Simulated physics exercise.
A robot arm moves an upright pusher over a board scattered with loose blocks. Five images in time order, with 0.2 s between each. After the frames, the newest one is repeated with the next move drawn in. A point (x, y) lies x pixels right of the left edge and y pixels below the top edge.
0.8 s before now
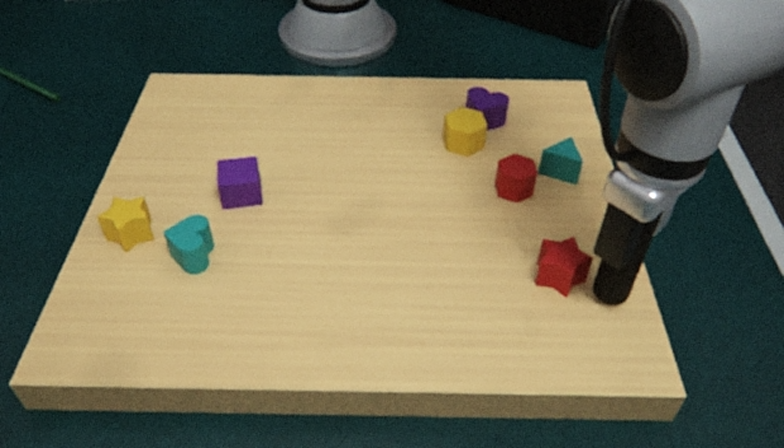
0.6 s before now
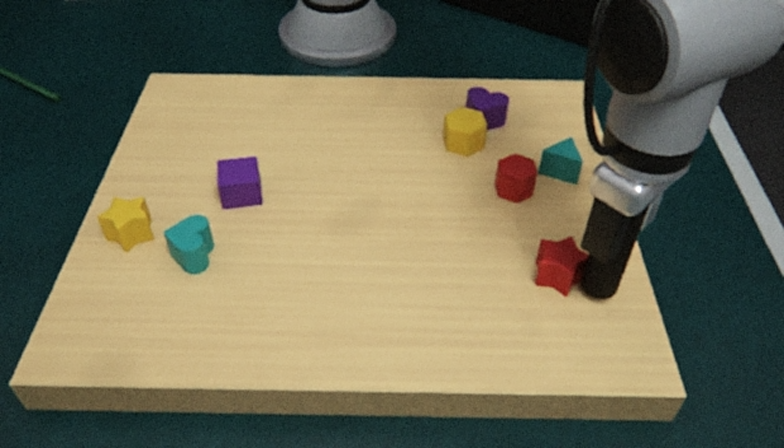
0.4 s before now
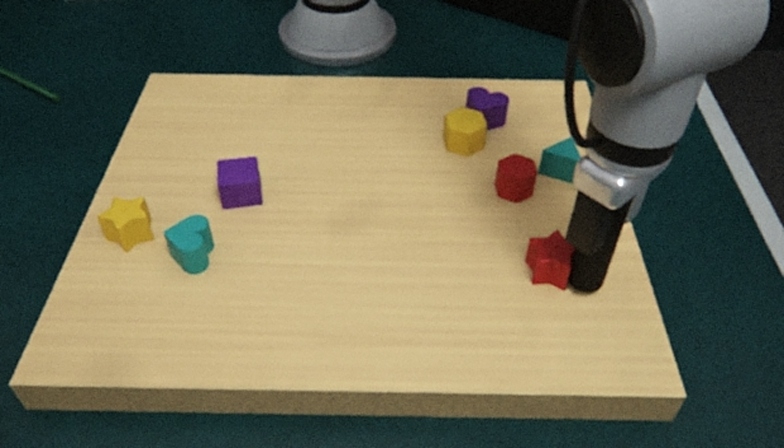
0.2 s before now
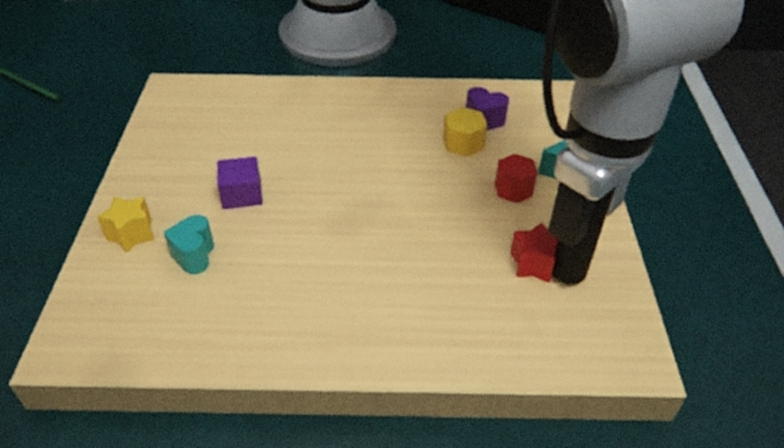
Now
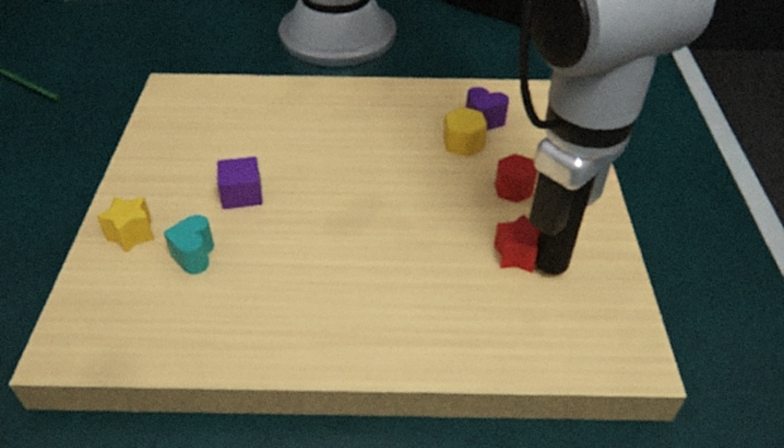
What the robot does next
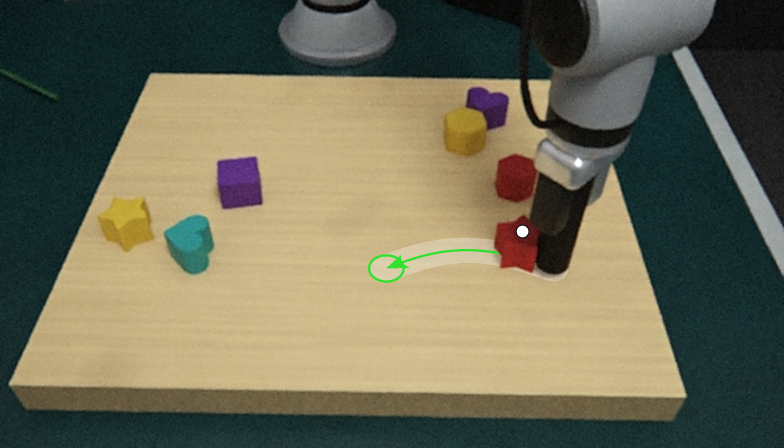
To begin with, a robot arm holds an upright black pusher just right of a red star block on a wooden board scattered with colourful blocks. The pusher moves left against the star, then slides it left and slightly toward the back, nearer the red hexagonal block, while the other blocks stay still.
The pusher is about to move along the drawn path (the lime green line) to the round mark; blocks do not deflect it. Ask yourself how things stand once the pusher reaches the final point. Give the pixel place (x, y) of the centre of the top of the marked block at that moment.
Most likely (430, 204).
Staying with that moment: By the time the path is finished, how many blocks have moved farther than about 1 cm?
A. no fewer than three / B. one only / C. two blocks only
Choice B: One only.
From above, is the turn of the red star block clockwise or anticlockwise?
It ends up turned clockwise.
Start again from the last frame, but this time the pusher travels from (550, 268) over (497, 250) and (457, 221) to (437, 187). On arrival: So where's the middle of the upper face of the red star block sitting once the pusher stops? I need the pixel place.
The middle of the upper face of the red star block will lie at about (413, 183) in the picture.
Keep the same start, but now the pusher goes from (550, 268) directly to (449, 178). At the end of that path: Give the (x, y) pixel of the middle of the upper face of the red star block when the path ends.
It comes to (473, 210).
The line goes from (550, 268) by way of (495, 252) and (439, 253) to (386, 268); the dot is on the red star block.
What follows on the original path. One third of the way, pusher (495, 246); red star block (467, 215).
Two thirds of the way, pusher (438, 247); red star block (431, 205), turned 50° clockwise.
At the end, pusher (386, 262); red hexagonal block unmoved; red star block (430, 204), turned 55° clockwise.
